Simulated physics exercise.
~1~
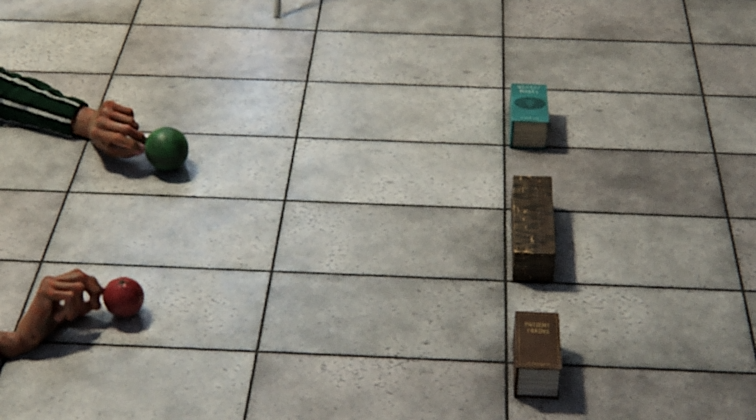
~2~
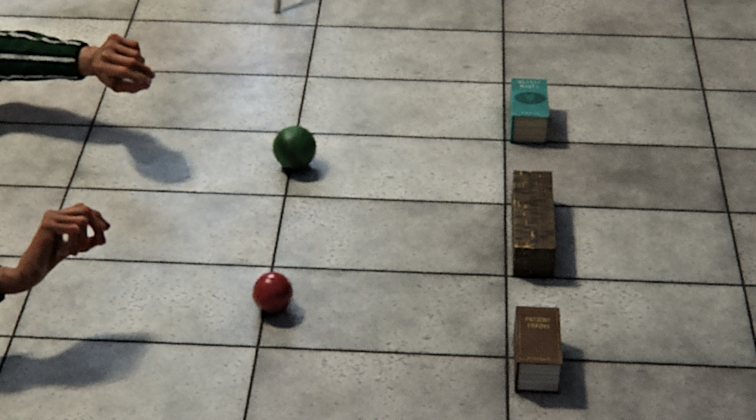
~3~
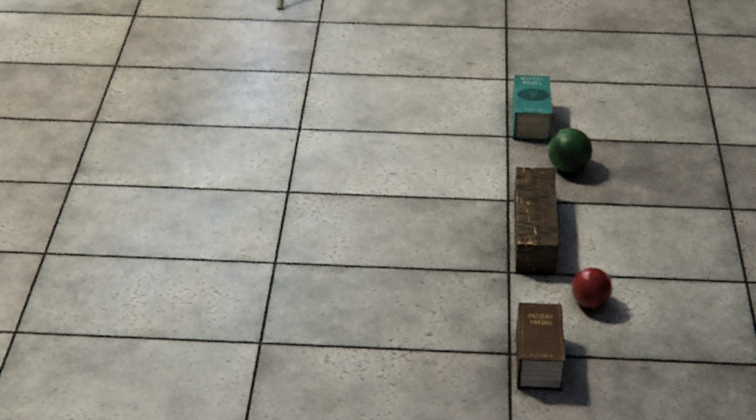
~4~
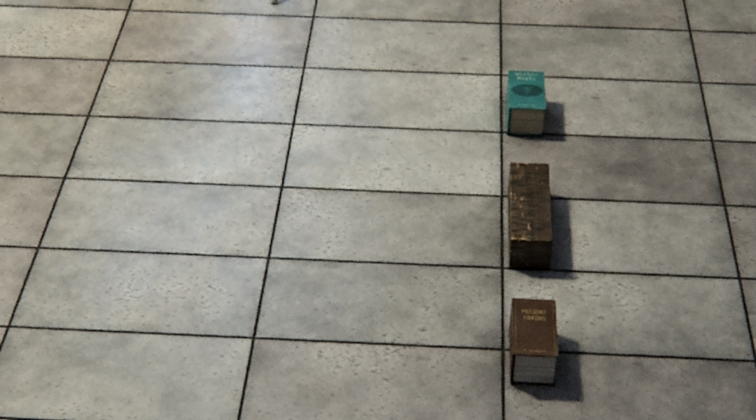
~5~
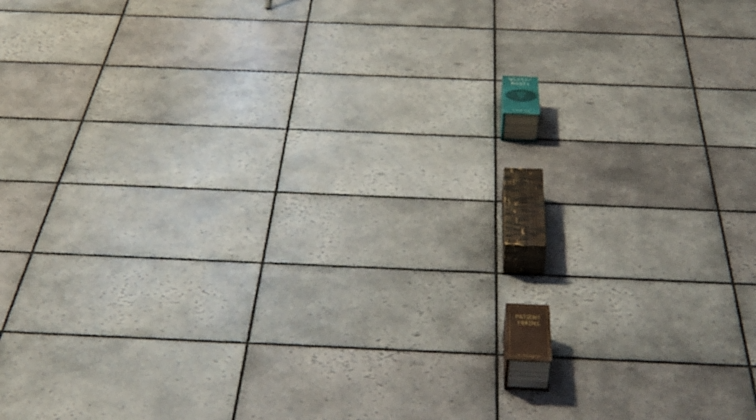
Two hands release a green ball and a red one, which roll right between blocks and out of view.
